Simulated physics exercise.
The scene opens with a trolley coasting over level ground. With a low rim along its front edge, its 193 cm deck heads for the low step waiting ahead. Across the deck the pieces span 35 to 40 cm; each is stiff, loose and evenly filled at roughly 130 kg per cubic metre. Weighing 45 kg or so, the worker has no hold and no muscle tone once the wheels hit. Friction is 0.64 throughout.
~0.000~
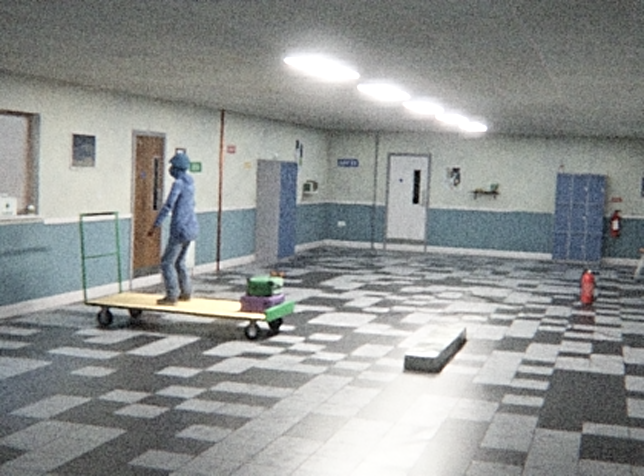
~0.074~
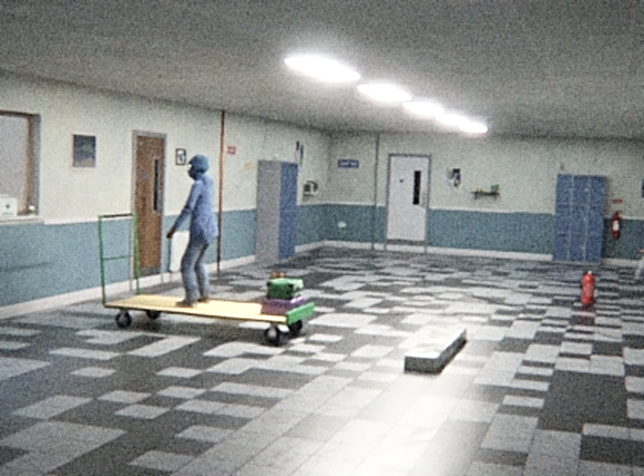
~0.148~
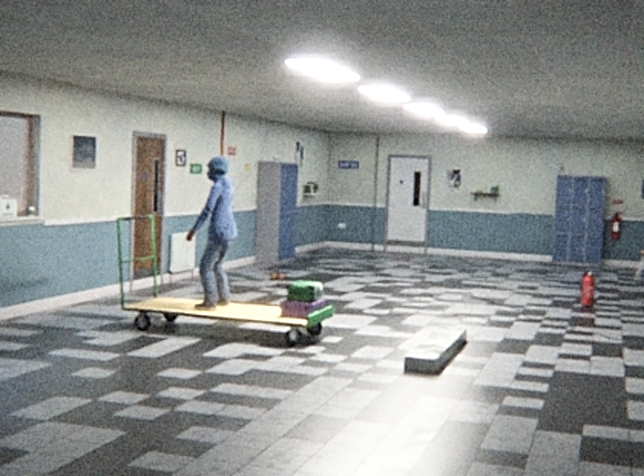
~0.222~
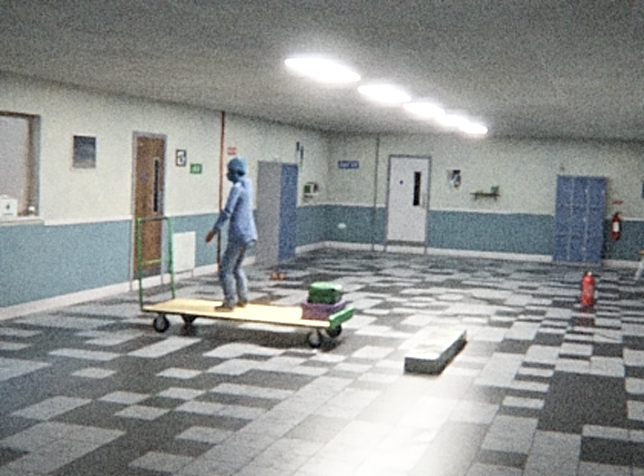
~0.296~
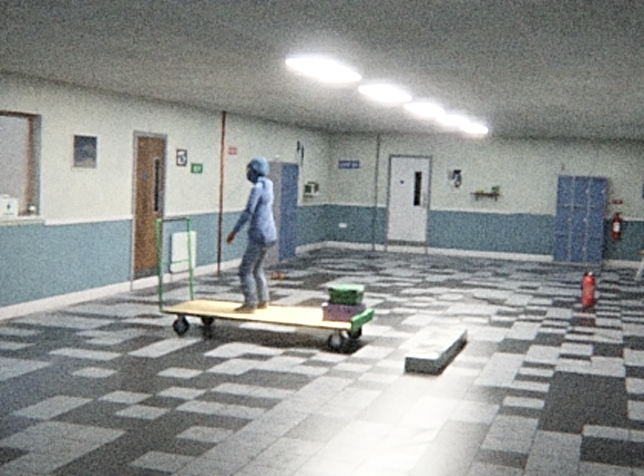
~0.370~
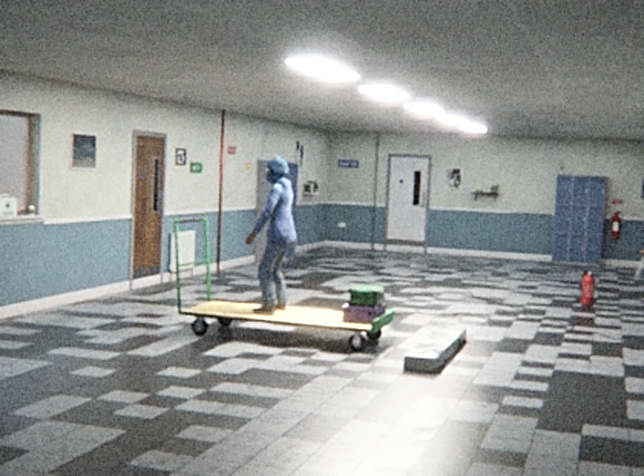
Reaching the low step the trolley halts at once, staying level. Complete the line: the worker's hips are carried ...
The worker's hips are carried over the front rim.
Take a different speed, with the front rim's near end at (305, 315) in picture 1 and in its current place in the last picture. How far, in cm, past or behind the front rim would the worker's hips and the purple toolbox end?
Rest points: Hips at 20 cm behind, purple at 20 cm behind.
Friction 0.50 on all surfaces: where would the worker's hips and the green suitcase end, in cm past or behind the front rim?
The hips would end 40 cm past the front rim, and the green item 190 cm past it.
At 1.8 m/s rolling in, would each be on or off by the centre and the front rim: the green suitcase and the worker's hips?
In that case green off, hips on.
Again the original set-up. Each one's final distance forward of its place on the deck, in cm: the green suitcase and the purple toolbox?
Shift, cm - green: 165; purple: 0.
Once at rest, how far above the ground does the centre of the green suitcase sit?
The centre rests around 15 cm up.
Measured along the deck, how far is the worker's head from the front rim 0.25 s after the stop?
Some 50 cm behind it.
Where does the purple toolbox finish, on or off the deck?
End result - purple: Stays.
After 0.54 s the deck stops.
After 1.09 s the worker's hips are 20 cm past the rim, near (454, 315) in the last picture's view.
After 1.54 s the worker's hips are 43 cm past the rim, near (477, 346) in the last picture's view.
At rest, 3.4 s, past the rim, green suitcase and the worker's hips; behind it, purple toolbox.
